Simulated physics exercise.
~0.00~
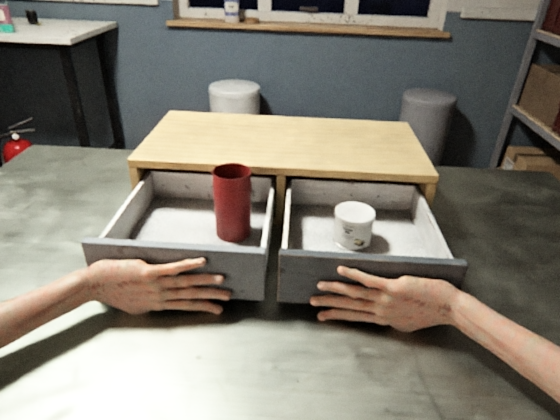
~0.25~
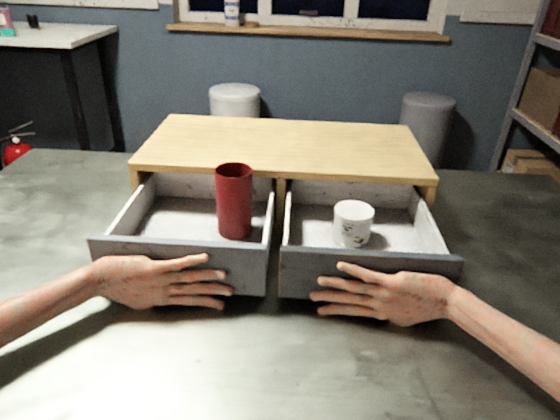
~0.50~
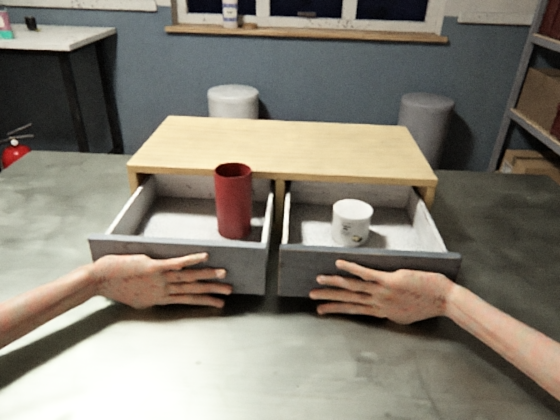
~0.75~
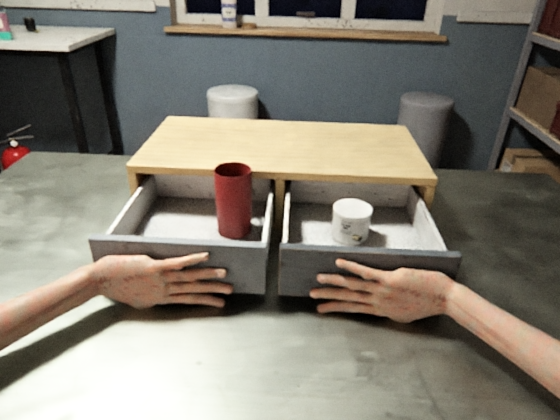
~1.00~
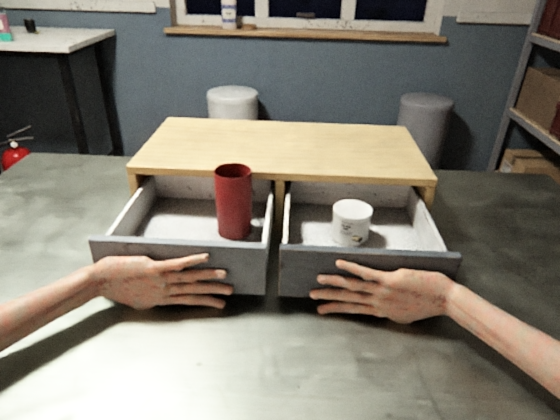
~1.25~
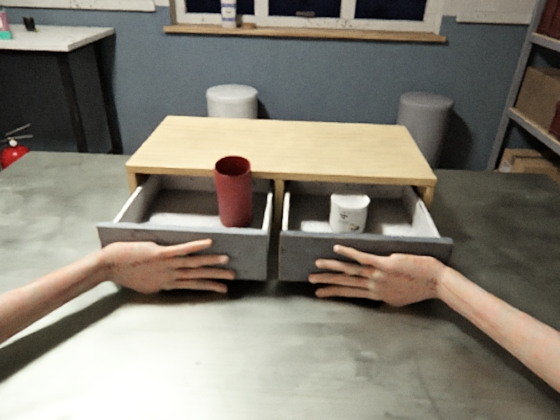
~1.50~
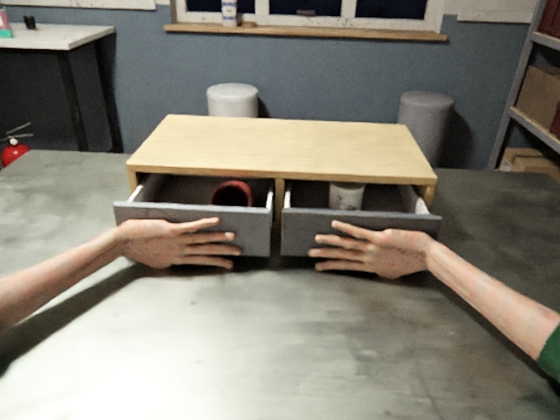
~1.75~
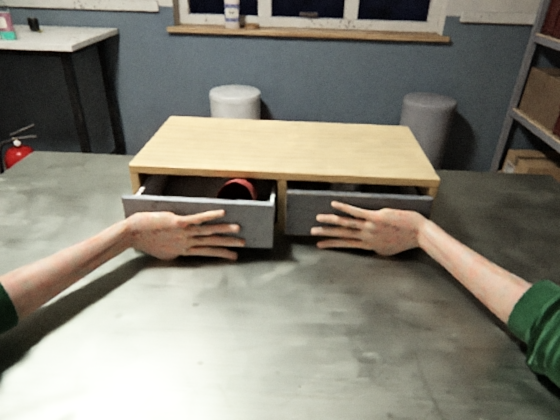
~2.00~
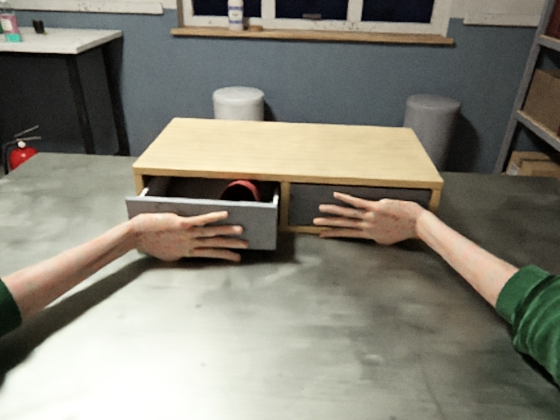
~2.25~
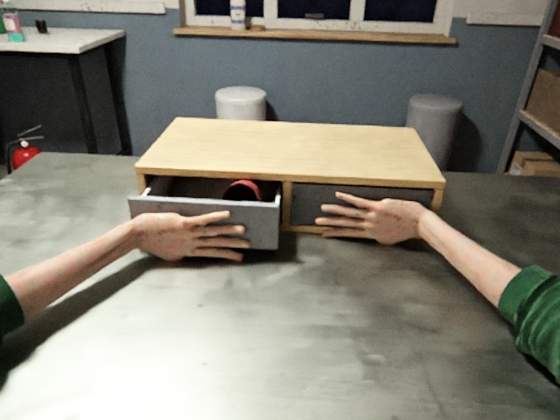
In this clip, two hands push in the open drawers of a small wooden chest, one holding a tall red beaker and the other a white pot. The beaker tips over, and the right drawer closes while the left stays partly open with the beaker inside.
